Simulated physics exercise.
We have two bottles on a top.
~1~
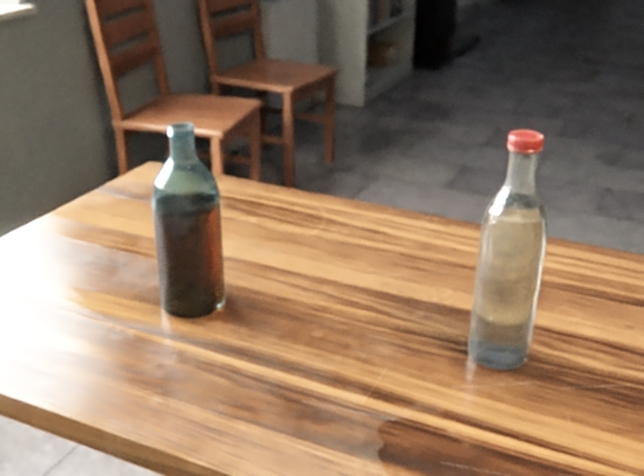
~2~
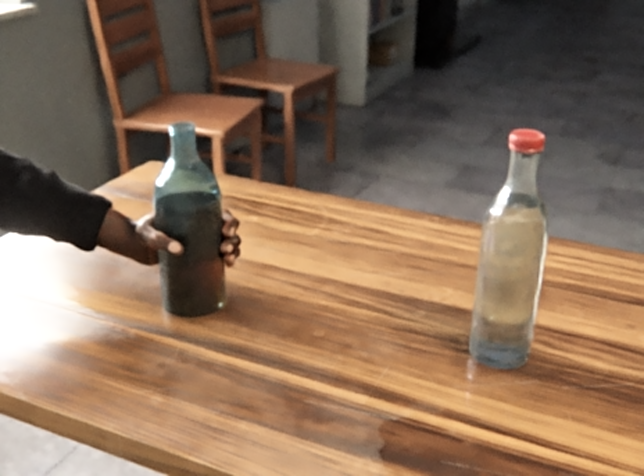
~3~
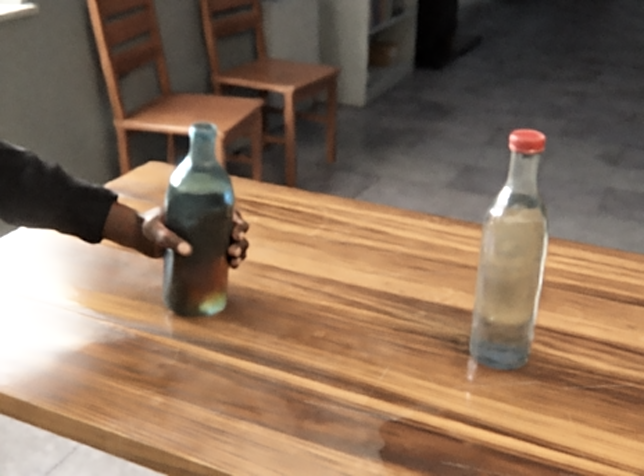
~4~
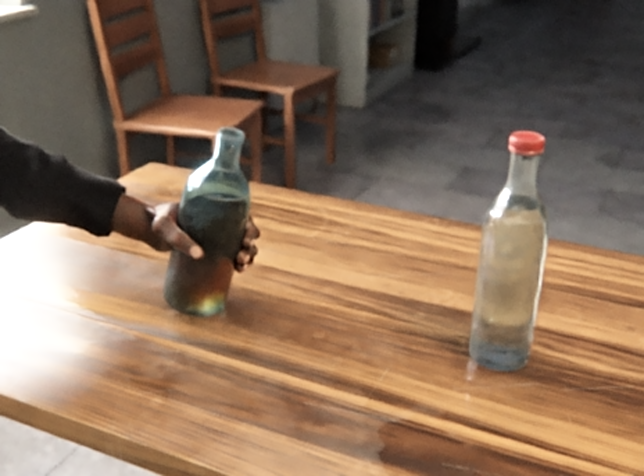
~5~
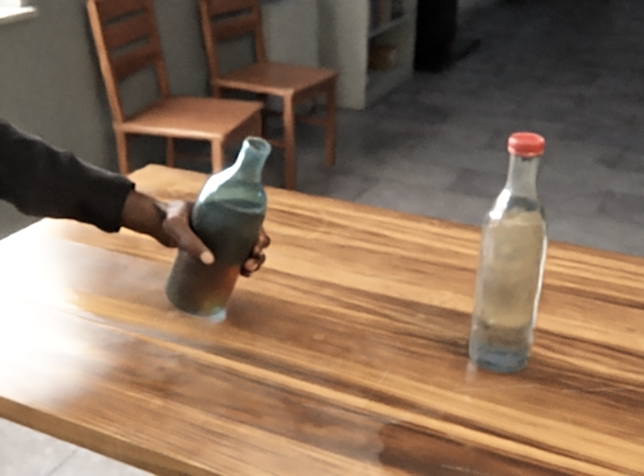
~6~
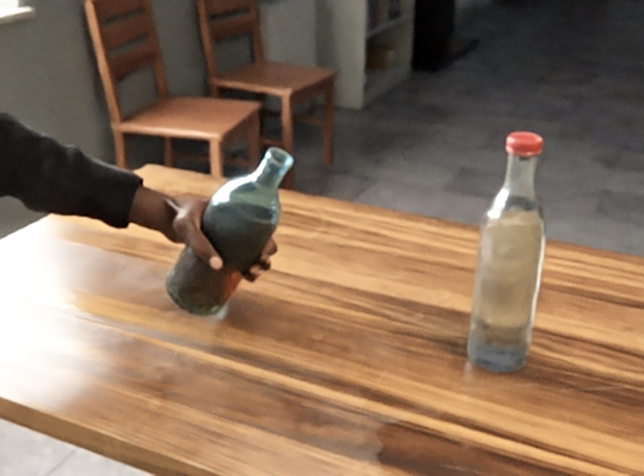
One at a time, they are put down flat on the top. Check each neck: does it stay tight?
Left bottle: No, right bottle: Yes.
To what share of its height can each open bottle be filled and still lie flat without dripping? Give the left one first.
Around 24 percent for the first, 22 percent for the second.
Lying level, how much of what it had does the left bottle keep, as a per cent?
About 45 %.
Next, the left bottle is nearly down; left bottle, dry at the neck.
After that, the left bottle lies flat; left bottle, some has come out.
Finally, both lie flat; left bottle, some has come out; right bottle, dry at the neck.
